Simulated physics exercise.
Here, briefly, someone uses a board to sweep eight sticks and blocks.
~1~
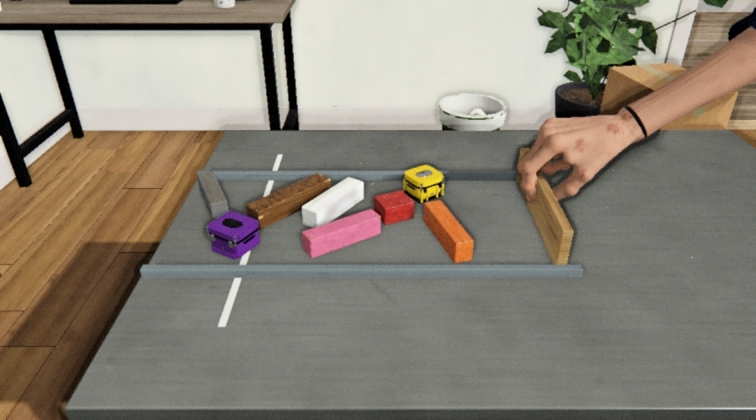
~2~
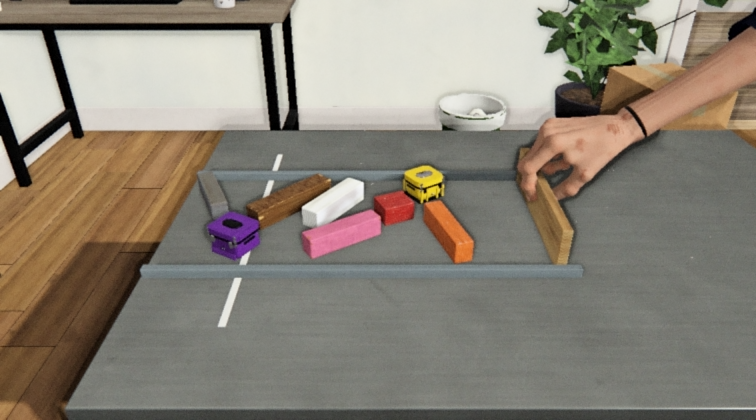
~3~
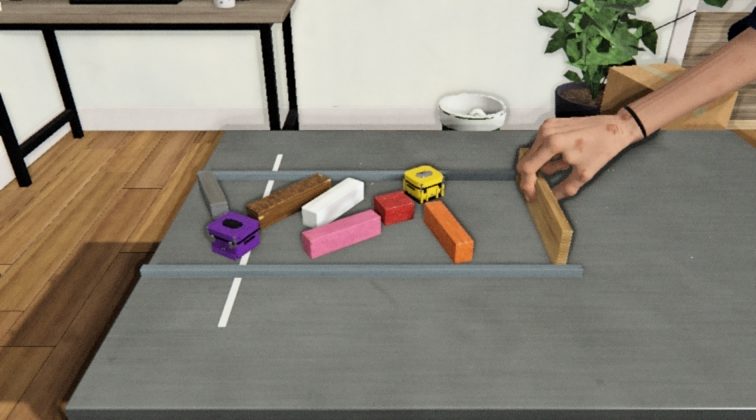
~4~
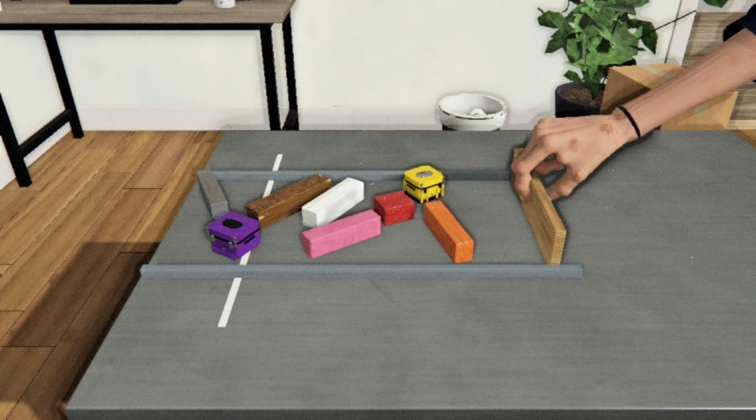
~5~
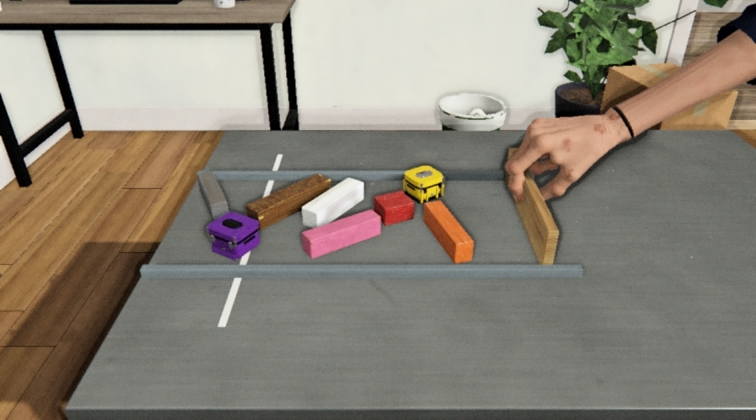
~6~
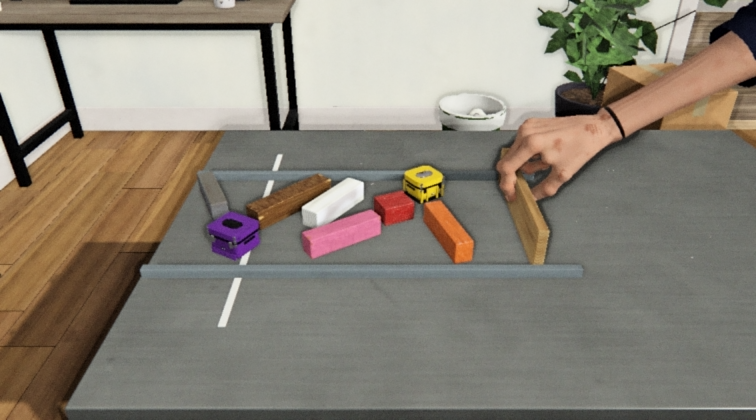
A hand sliding a wooden board slightly left between two rails on a grey table, toward colourful blocks that stay still.
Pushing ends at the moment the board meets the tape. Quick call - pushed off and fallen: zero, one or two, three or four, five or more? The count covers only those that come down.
Call: Zero.
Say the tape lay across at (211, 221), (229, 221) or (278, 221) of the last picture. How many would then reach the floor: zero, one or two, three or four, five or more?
Per place, in order: Three or four; either one or two; none at all.
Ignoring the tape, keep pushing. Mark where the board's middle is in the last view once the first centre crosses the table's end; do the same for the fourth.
The middle is near (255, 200) first and near (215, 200) after.
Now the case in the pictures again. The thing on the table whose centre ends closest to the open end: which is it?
It would be the grey stick.
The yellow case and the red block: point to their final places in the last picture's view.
I'd put one at around (253, 180) and the other at around (249, 198).
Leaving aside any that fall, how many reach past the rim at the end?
It comes to 1.
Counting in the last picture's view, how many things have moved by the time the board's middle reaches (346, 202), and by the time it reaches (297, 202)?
Well, it's 6 at the first one and 7 at the second.
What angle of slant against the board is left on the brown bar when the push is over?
I'd estimate about 10 degrees.
Early on, none off yet; grey stick at rest near (213, 195); purple case at rest near (235, 236); brown bar at rest near (291, 200).
Finally, the number that fall off is zero.
